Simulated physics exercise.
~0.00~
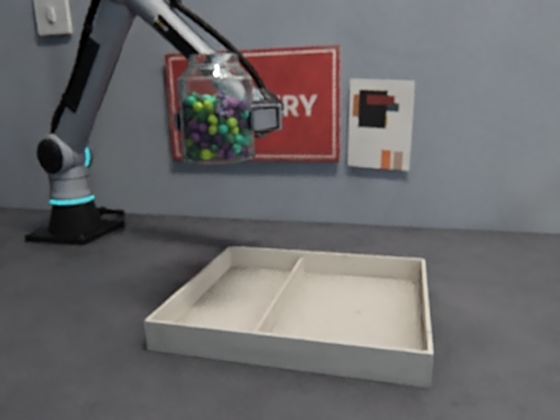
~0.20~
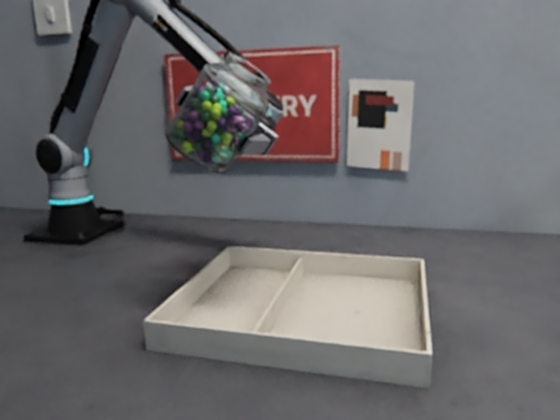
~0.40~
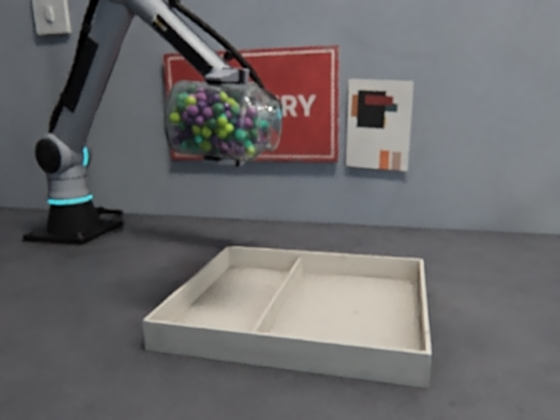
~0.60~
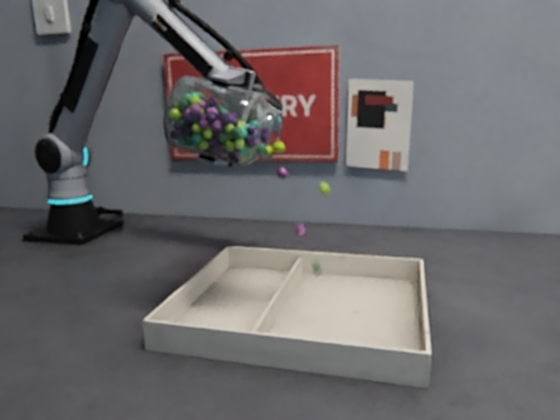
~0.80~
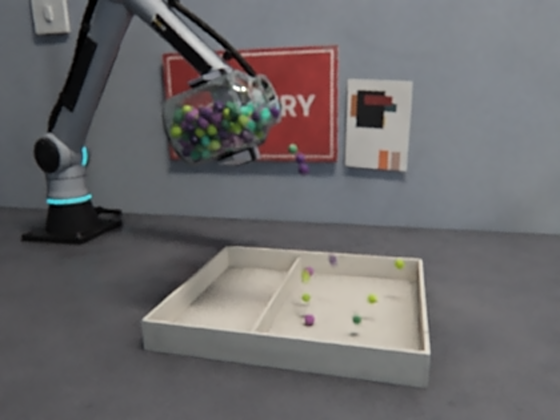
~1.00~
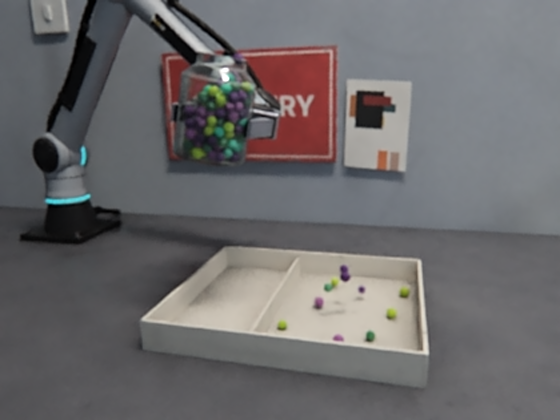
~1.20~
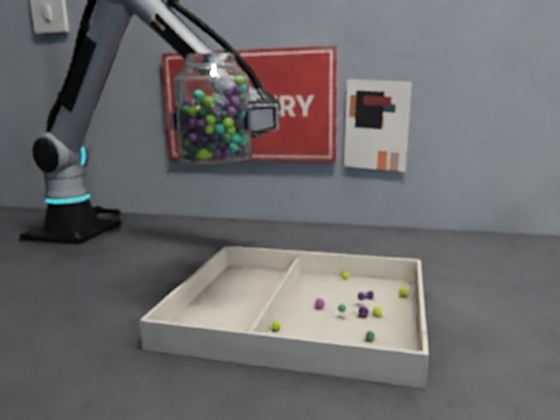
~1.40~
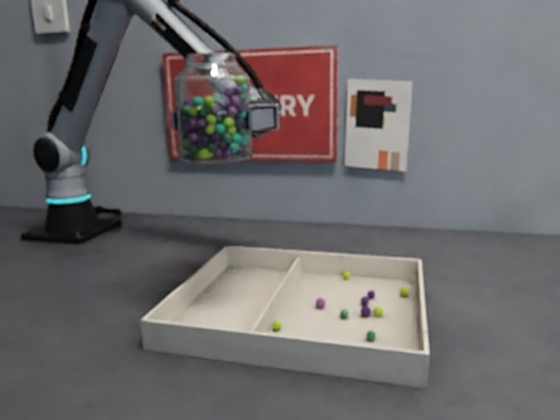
A robotic arm tipped a clear jar of colourful little balls onto its side above a divided tray, and a few tumbled out and scattered across the right-hand section before it turned the jar upright again, still mostly full.
